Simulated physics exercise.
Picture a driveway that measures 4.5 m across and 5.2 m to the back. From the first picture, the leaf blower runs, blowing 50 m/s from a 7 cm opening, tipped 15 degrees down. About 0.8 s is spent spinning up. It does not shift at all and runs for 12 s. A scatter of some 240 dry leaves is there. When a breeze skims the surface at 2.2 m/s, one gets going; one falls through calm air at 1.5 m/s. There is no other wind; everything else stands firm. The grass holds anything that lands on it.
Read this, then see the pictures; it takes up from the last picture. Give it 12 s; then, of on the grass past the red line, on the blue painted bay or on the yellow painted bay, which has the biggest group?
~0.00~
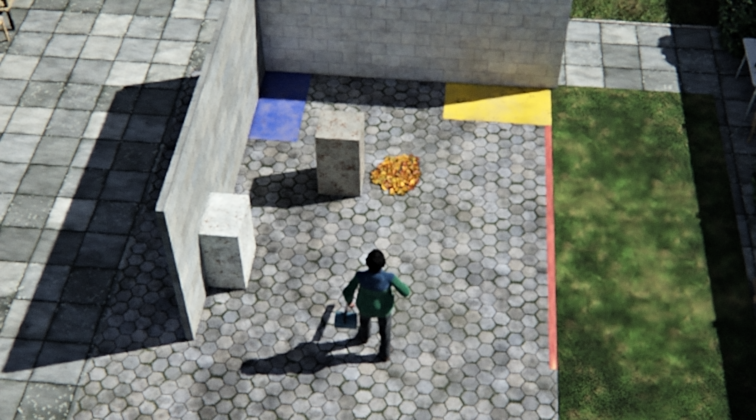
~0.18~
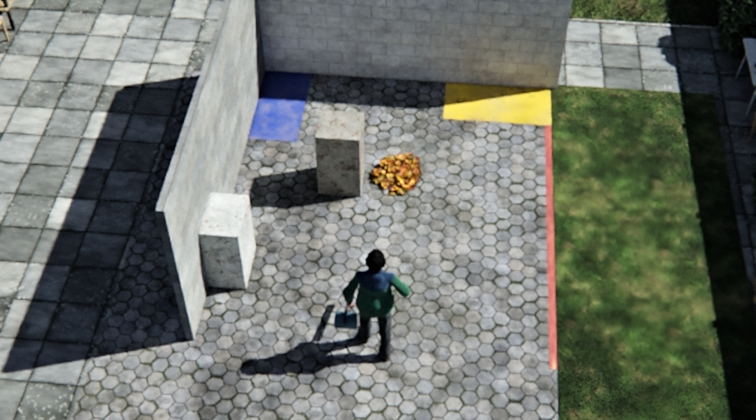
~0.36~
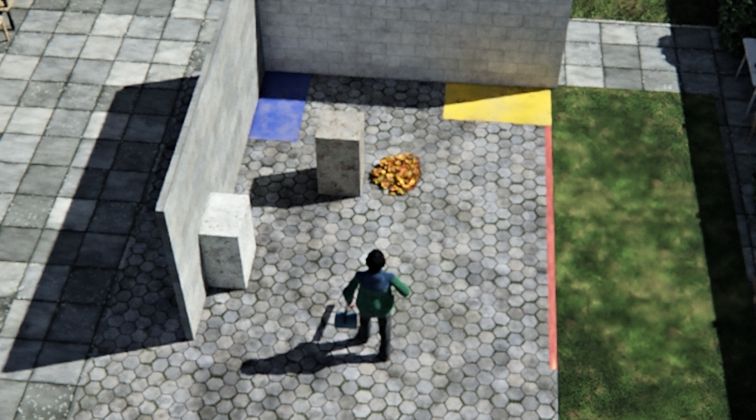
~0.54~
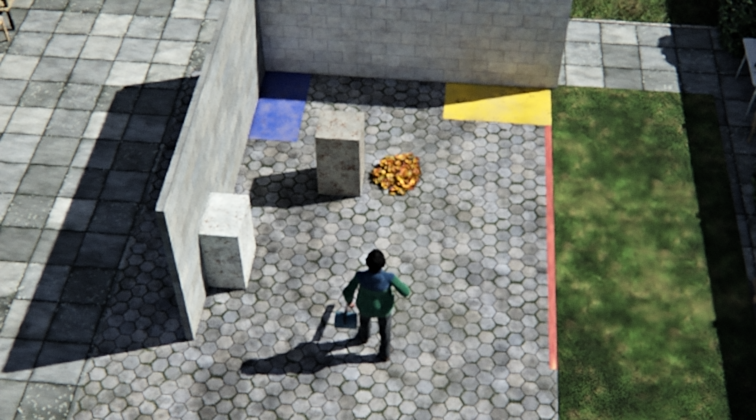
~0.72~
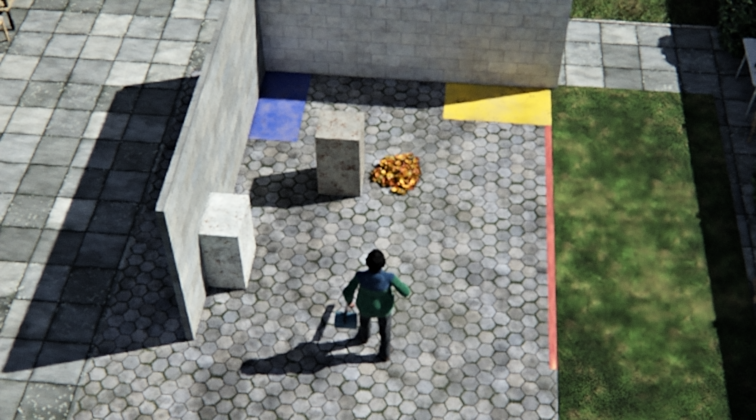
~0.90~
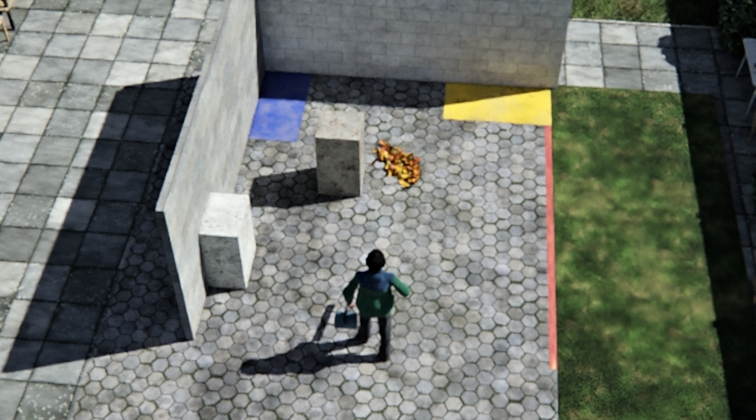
That would be the yellow one.
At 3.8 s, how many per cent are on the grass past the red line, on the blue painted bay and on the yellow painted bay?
0 % red, 2 % blue, 50 % yellow.
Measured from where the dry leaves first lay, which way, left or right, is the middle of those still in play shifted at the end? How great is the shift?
Shift: Toward the right-hand side, approx. 0.6 m.
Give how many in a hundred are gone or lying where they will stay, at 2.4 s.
My guess would be around 30 %.
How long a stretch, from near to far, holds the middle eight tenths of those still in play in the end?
0.0 m, roughly.
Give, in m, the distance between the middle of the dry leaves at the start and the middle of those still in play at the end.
Distance: Approx. 2.2 m.
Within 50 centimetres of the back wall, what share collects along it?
About 100 per cent.
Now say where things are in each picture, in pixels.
The middle of the dry leaves is near (398, 176), none has stirred yet and the mouth of the leaf blower is at (353, 287), in the first picture.
The middle of the dry leaves is near (398, 175), none has stirred yet, the yellow painted bay is centred on (498, 104), the red line is centred on (554, 212) and the blue painted bay is centred on (281, 105), in the second picture.
The middle of the dry leaves is near (398, 175), none has stirred yet, the top of a bin is at (340, 125) and the top of a bin is at (224, 214), in the third picture.
The middle of the dry leaves is near (398, 175) and none has stirred yet, in the fourth picture.
The middle of the dry leaves is near (398, 175) and about 1 % have left their places, in the fifth picture.
The middle of the dry leaves is near (404, 166), the farthest in sight from the leaf blower is at (383, 143) and about 60 % have left their places, in the sixth picture.
After 2.4 s, 43 % are on the yellow painted bay, 0 % on the grass past the red line and 1 % on the blue painted bay; the middle of those still in play is near (443, 81); 26 % have settled or left.
After 3.8 s, 49 % are on the yellow painted bay, 0 % on the grass past the red line and 2 % on the blue painted bay; the middle of those still in play is near (446, 81); 38 % have settled or left.
After 6.6 s, 50 % are on the yellow painted bay, 1 % on the grass past the red line and 4 % on the blue painted bay; the middle of those still in play is near (450, 83); 50 % have settled or left.
After 12.0 s, at the end, 53 % are on the yellow painted bay, 2 % on the grass past the red line and 4 % on the blue painted bay; the middle of those still in play is near (450, 83).
